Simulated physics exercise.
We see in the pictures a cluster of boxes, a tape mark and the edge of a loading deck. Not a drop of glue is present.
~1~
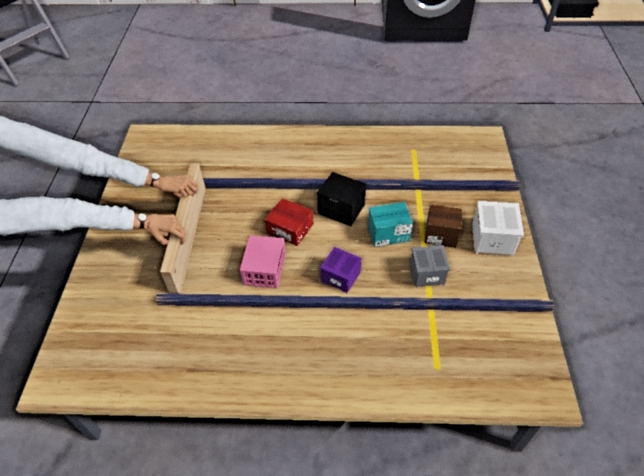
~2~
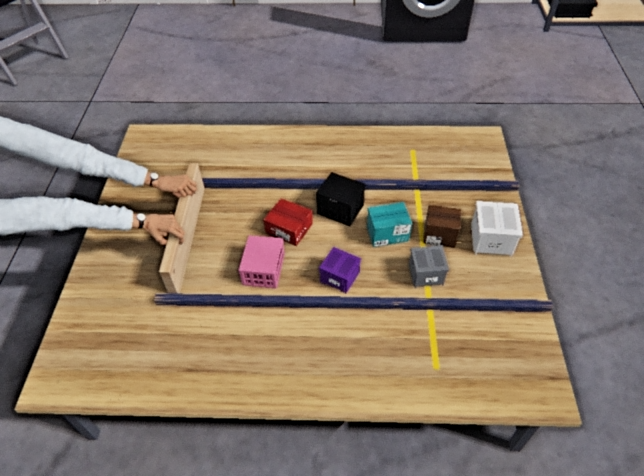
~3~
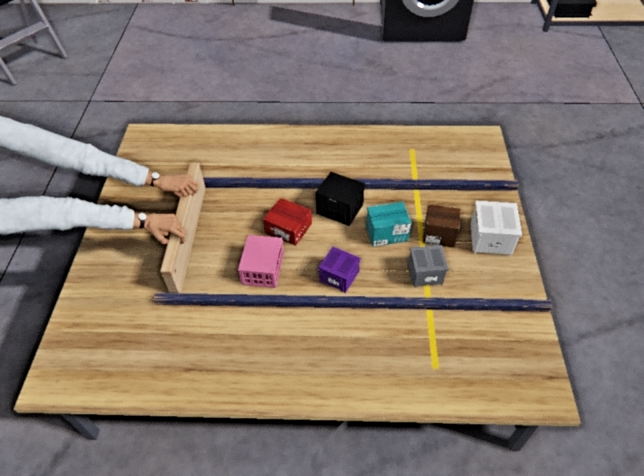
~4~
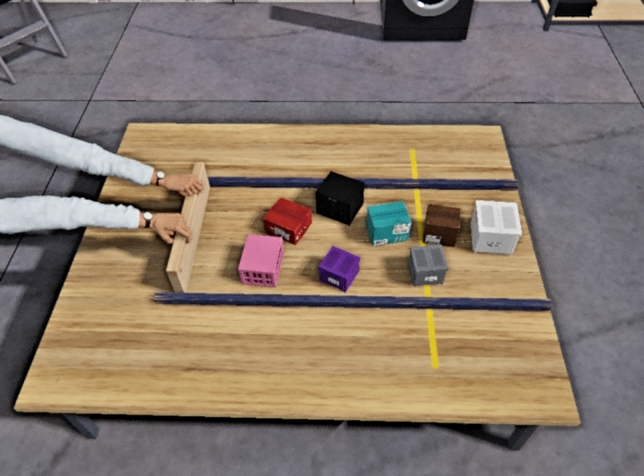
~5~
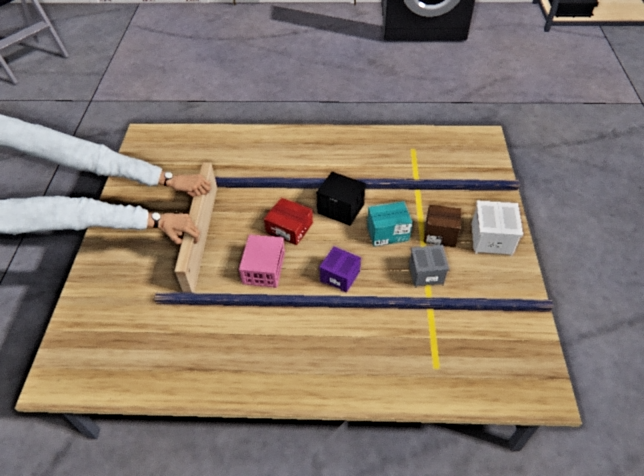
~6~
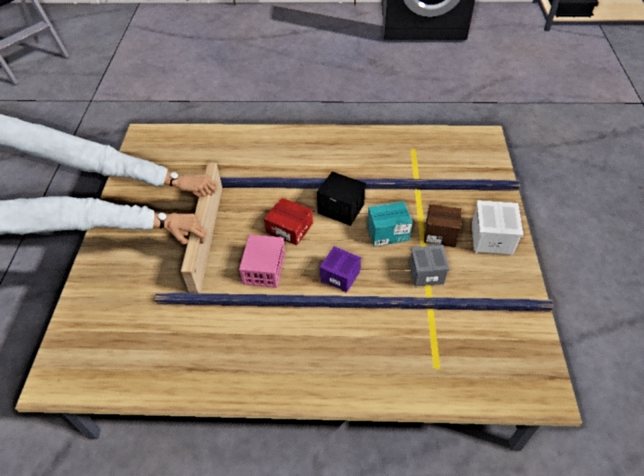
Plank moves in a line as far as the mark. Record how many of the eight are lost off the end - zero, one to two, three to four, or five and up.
Lost off the end: One to two.
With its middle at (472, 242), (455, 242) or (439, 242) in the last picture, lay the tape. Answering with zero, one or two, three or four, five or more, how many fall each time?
Three or four; three to four; one to two.
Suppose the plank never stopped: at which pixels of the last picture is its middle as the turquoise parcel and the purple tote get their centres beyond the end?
Near (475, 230), then near (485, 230).
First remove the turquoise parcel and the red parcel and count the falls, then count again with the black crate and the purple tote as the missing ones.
0, then 1.
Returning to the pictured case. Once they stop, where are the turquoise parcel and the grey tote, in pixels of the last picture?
About (480, 223), and the other about (513, 269).
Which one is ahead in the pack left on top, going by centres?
The brown parcel is the one.
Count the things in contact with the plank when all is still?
The figure is 3.
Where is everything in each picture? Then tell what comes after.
The first frame shows white tote (496, 229); brown parcel (443, 226); grey tote (429, 267); plank (185, 226); tape (424, 242).
The second frame shows brown parcel (442, 227); red parcel (289, 222).
The third frame shows grey tote (427, 267); purple tote (339, 270).
The fourth frame shows white tote (494, 228); plank (191, 225).
The fifth frame shows brown parcel (442, 226); turquoise parcel (389, 224).
The sixth frame shows white tote (495, 229); brown parcel (442, 226); grey tote (428, 266); plank (204, 226); tape (423, 241).
Soon after, none off yet; white tote at rest near (495, 229); brown parcel at rest near (442, 226); grey tote at rest near (428, 266).
After that, none off yet; white tote at rest near (495, 229); brown parcel at rest near (442, 226); grey tote moving near (432, 267).
In the end, the number that fall off is one or two; gone, white tote.
